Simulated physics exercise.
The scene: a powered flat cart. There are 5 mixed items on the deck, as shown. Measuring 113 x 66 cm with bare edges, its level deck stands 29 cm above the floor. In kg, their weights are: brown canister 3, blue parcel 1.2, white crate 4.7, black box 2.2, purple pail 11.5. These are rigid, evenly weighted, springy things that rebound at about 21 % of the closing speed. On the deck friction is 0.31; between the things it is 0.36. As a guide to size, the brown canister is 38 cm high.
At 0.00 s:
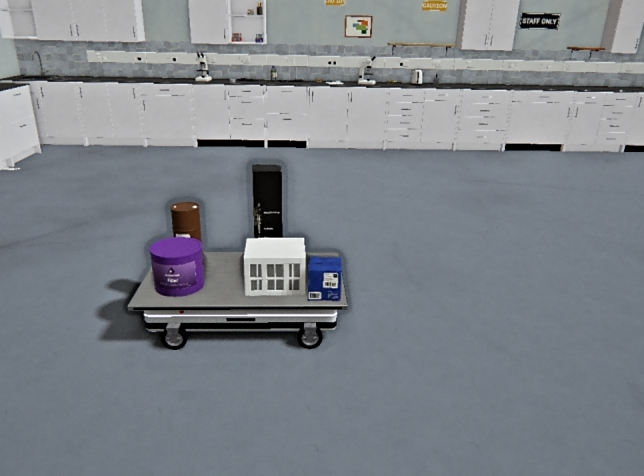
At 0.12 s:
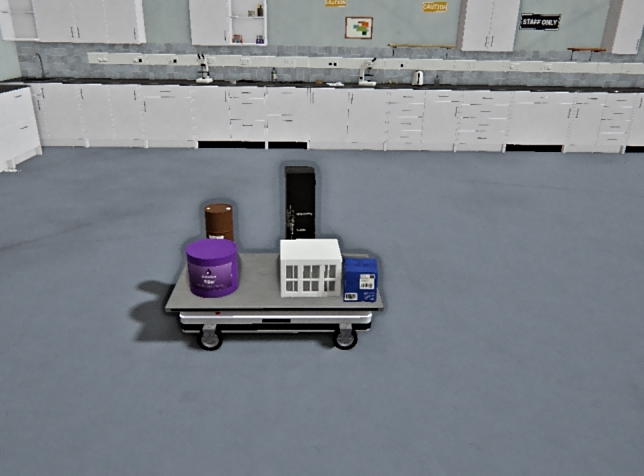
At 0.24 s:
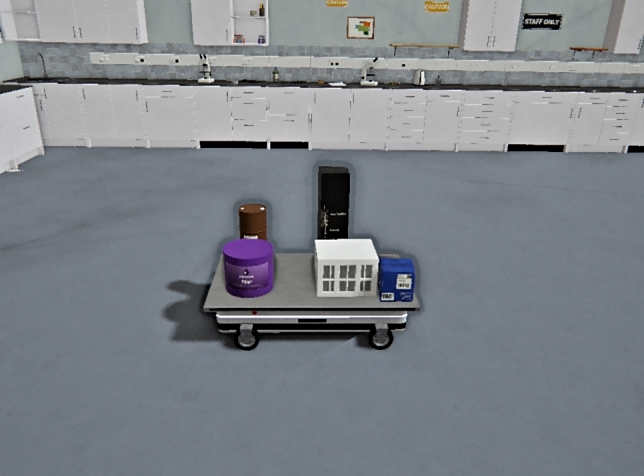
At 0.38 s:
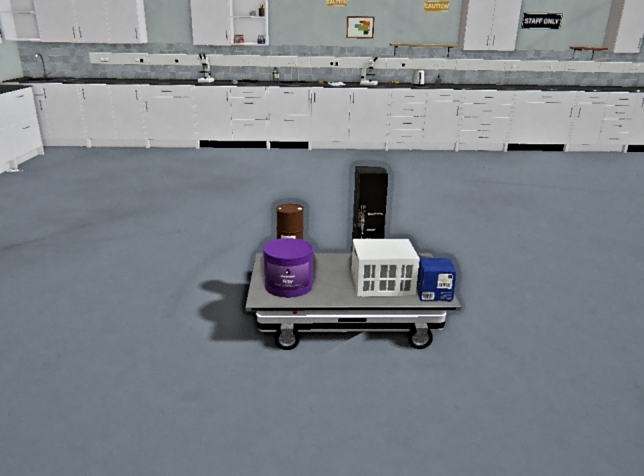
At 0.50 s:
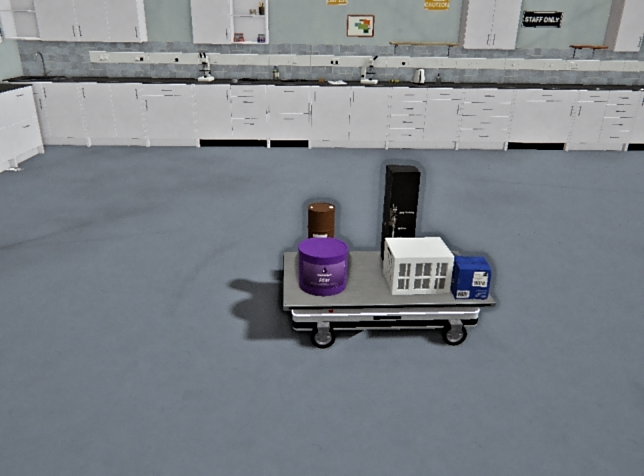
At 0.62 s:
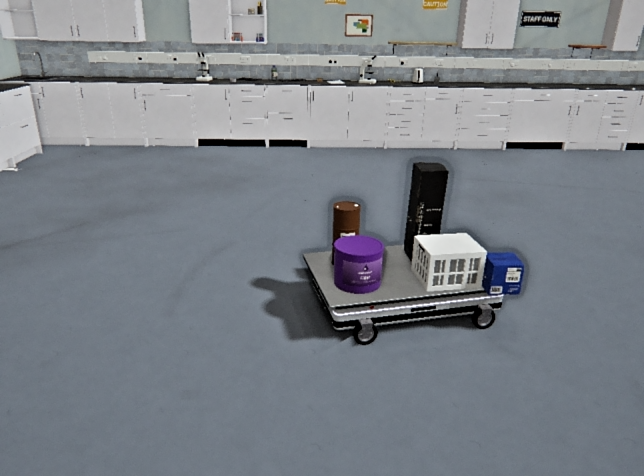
Flat cart carrying a purple pail, white crate, blue parcel and other items rolling right across a grey floor, then turning slightly.
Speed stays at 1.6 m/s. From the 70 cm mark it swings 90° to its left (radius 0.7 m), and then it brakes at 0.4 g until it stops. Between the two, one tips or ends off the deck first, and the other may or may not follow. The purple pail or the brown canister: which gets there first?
The former one of the two.
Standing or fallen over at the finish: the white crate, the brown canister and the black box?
Here's how it ends: The white crate comes down, the brown canister never goes down, and the black box comes down.
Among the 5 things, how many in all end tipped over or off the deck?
So, 4 in all.
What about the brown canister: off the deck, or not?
Brown canister: Stays in bounds.
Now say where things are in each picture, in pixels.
In the first frame, 0 cm covered; purple pail (178, 266); brown canister (187, 236).
In the second frame, 19 cm covered; black box (300, 218); blue parcel (360, 280).
In the third frame, 38 cm covered; white crate (345, 267); black box (333, 218).
In the fourth frame, 61 cm covered; blue parcel (436, 280); white crate (383, 267).
In the fifth frame, 80 cm covered; black box (399, 216); blue parcel (470, 278) slid 2 cm.
In the sixth frame, 99 cm covered, turned 12°; purple pail (358, 264); brown canister (346, 235).
After 0.92 s, 147 cm covered, turned 51°; white crate now off the deck; purple pail slid 8 cm near (437, 248); black box leaning 61°.
After 1.32 s, 211 cm covered, turned 90°; black box and purple pail now off the deck.
At rest (2.2 s), off the deck, blue parcel, white crate, black box and purple pail; brown canister in place, give or take 10 cm. Seen from the same camera at the end, purple pail near (457, 222), brown canister near (387, 183). Purple pail went at 1.18 s; brown canister was never lost.
